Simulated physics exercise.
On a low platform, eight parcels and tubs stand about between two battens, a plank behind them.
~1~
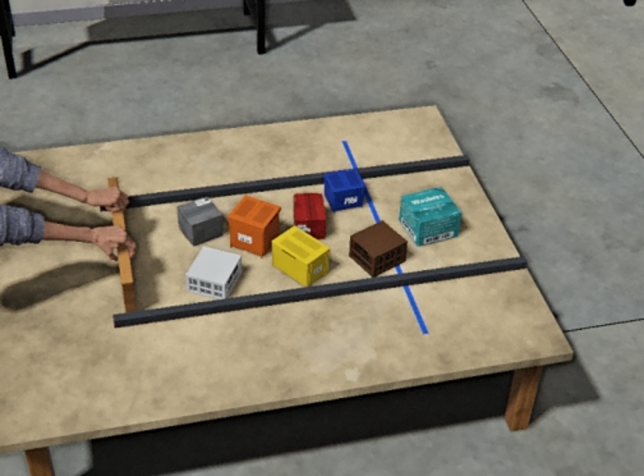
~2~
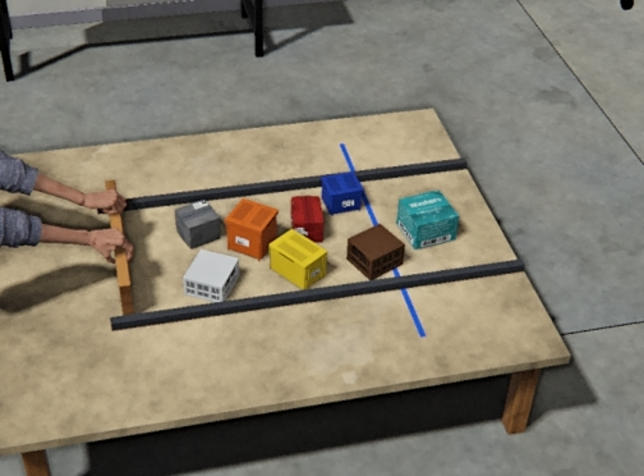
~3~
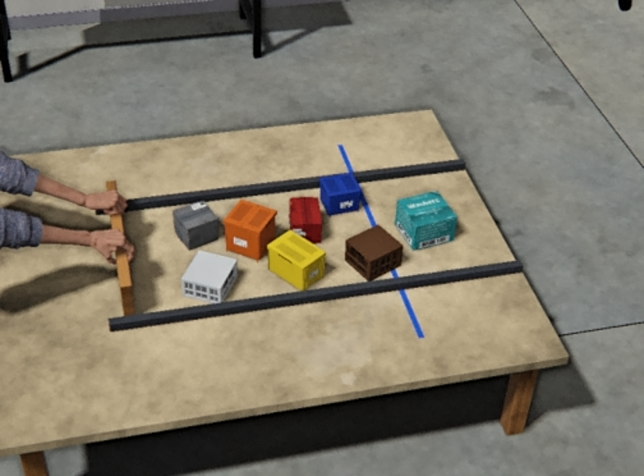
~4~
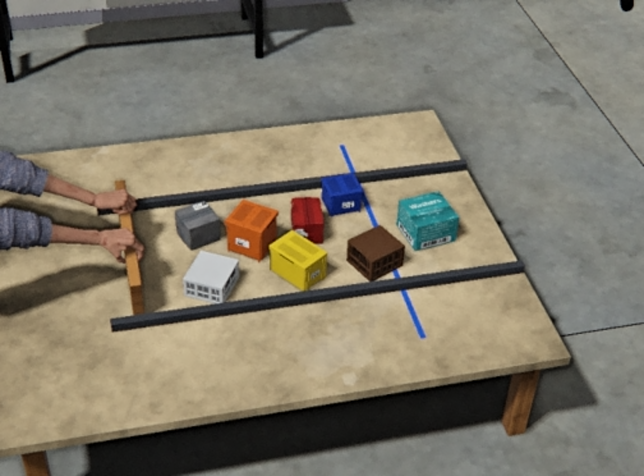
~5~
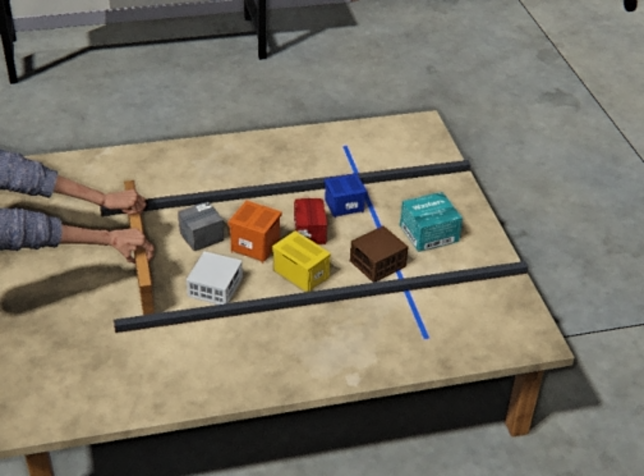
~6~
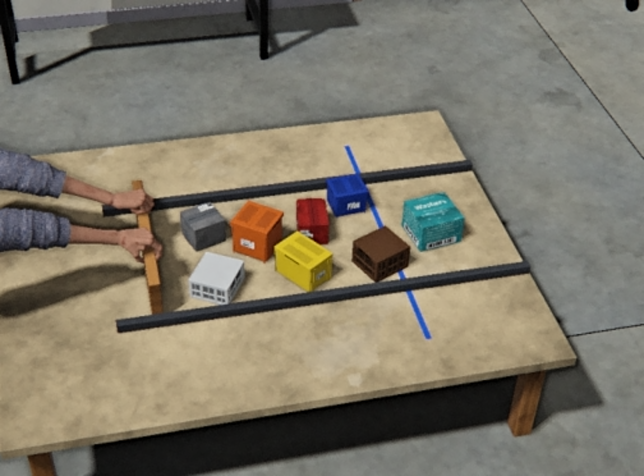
A wooden plank stayed still at first, then two hands slid it a short way right toward eight colourful boxes and tubs between two dark strips, while the boxes stayed put on the low table.
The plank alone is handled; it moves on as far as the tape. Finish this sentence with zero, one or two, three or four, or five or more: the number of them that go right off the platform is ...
The number of them that go right off the platform is zero.
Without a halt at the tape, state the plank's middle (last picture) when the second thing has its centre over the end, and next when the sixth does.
Roughly (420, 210) for the earlier crossing, roughly (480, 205) for the later one.
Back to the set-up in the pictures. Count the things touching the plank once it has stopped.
That makes 2.
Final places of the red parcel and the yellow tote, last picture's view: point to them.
Going in order, first (430, 198) and next (454, 250).
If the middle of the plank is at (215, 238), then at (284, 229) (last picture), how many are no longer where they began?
So far 3, and 7 at the second.
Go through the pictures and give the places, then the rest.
The first frame shows turquoise box (430, 216); brown crate (378, 249); blue tote (344, 191); plank (122, 244); tape (381, 227).
The second frame shows brown crate (375, 252); plank (119, 247).
The third frame shows blue tote (340, 195); grey parcel (196, 225).
The fourth frame shows turquoise box (427, 221); yellow tote (298, 262).
The fifth frame shows brown crate (379, 254); red parcel (310, 221).
The sixth frame shows turquoise box (433, 222); brown crate (381, 254); blue tote (347, 196); plank (147, 247); tape (384, 232).
Soon after, none off yet; turquoise box at rest near (433, 222); brown crate at rest near (381, 254); blue tote at rest near (347, 196).
Then, none off yet; turquoise box moving near (435, 221); brown crate moved about its own width near (409, 254); blue tote moved about its own width near (364, 185).
At rest, the number that fall off is zero.
